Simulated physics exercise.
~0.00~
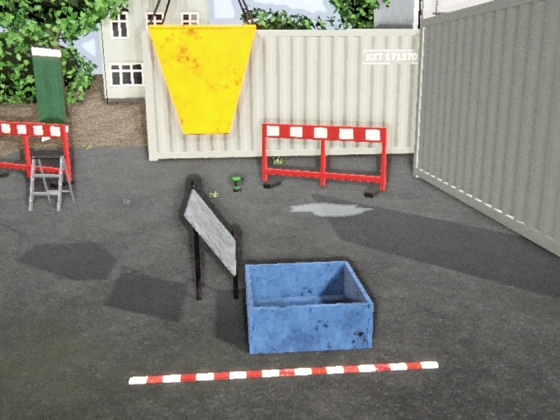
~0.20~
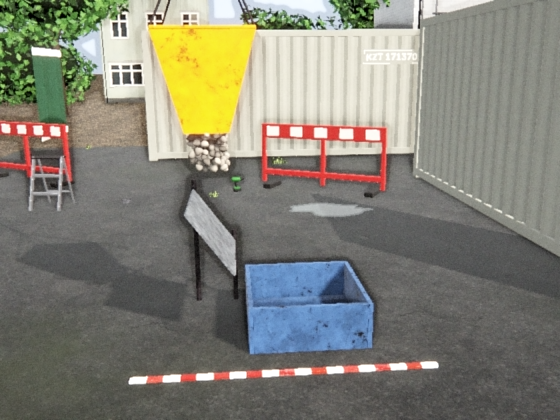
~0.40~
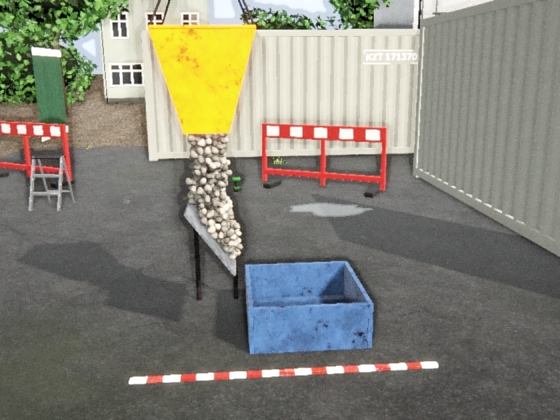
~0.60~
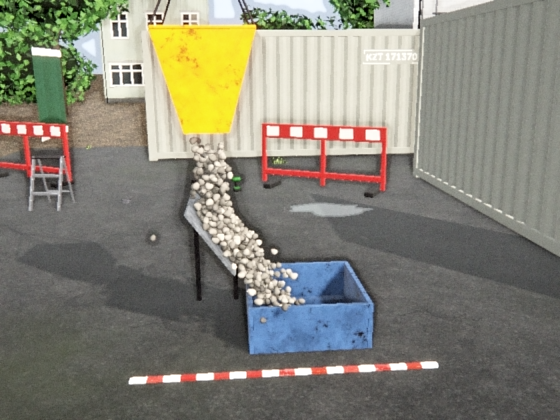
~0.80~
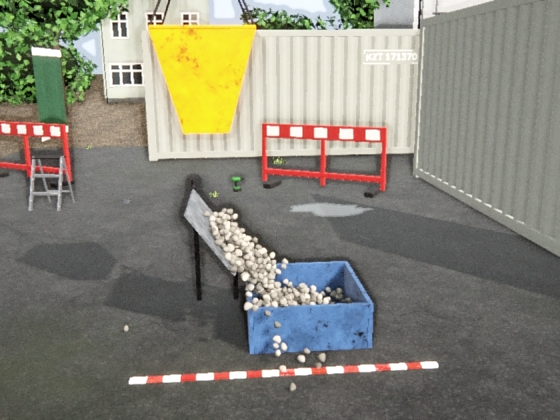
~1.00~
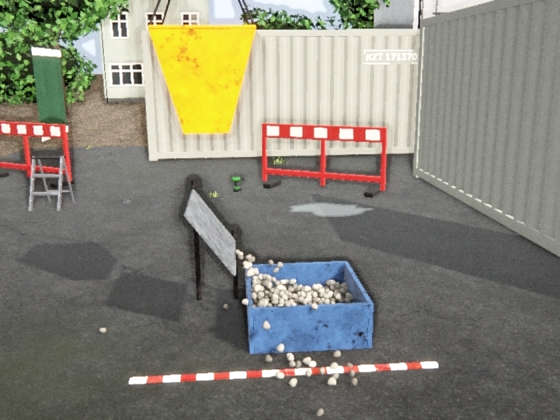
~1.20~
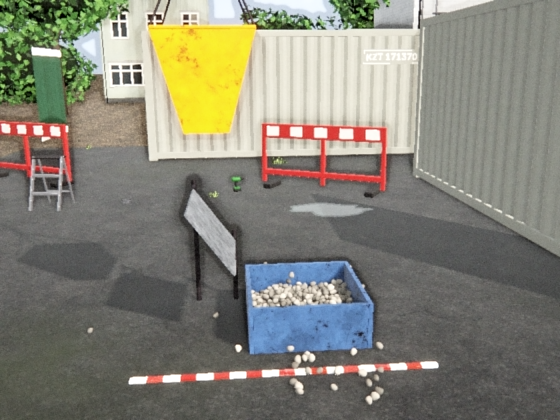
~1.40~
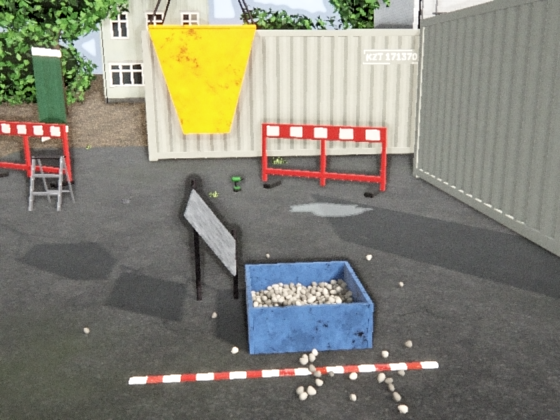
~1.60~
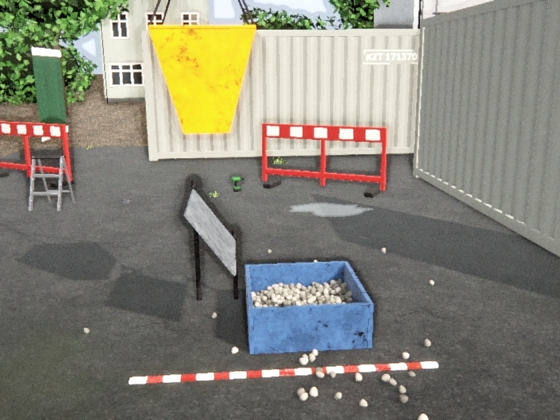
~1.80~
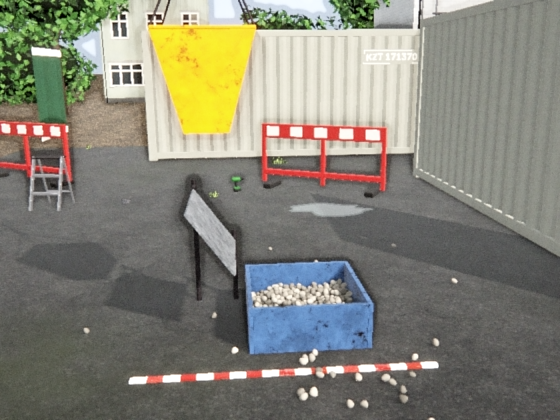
In this clip, round pale stones drop from the bottom of a hanging yellow skip onto a sloping steel plate and slide down to the right into a blue bin. Most settle inside the bin, while a few scatter on the ground around it and the striped pole.
